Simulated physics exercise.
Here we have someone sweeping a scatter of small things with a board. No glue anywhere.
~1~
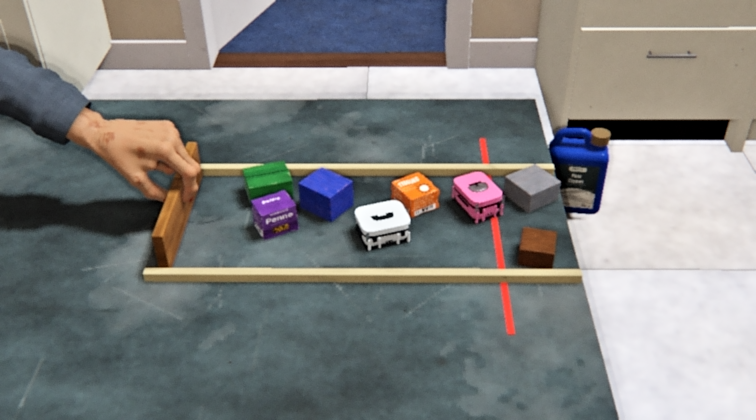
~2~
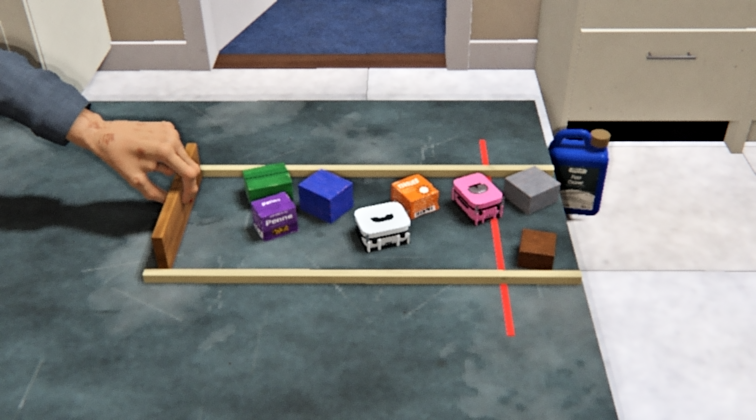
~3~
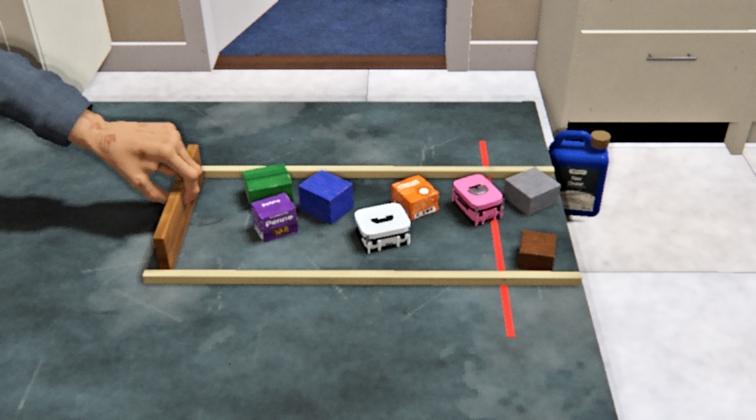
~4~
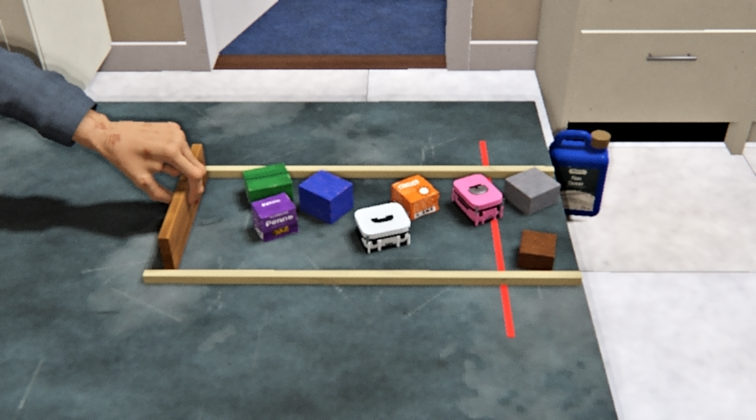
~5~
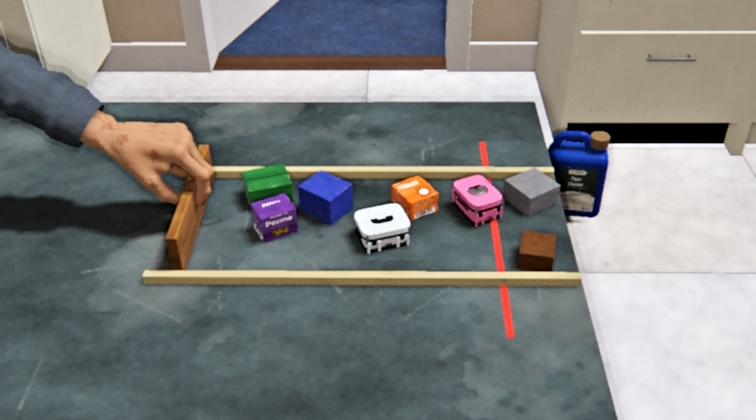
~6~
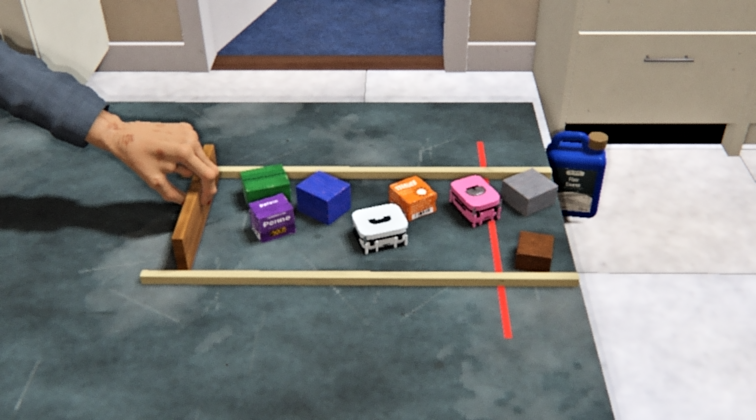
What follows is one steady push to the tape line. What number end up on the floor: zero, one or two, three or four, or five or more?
Outcome: The number that fall off is three or four.
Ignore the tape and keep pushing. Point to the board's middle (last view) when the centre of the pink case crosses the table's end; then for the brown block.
About (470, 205), and (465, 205) for the other.
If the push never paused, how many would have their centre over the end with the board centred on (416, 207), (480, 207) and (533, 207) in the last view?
Past the end: 0, 3 and 5.
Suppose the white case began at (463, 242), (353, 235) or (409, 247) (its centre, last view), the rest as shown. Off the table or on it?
The white case survives; holds on; holds on.
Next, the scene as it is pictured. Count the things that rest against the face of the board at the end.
It touches 3.
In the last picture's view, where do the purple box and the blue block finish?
The purple box at (514, 229), the blue block at (517, 203).
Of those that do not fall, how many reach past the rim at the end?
Overhanging: 2.
Soon after, none off yet; grey block at rest near (529, 192); brown block at rest near (535, 252); pink case at rest near (475, 201).
Then, none off yet; grey block at rest near (529, 192); brown block at rest near (535, 252); pink case moving near (484, 200).
Further on, none off yet; grey block on its side near (580, 221); brown block moved a little near (557, 254); pink case moved about its own width near (542, 198).
At rest, the number that fall off is three or four; fallen, pink case, brown block and grey block.
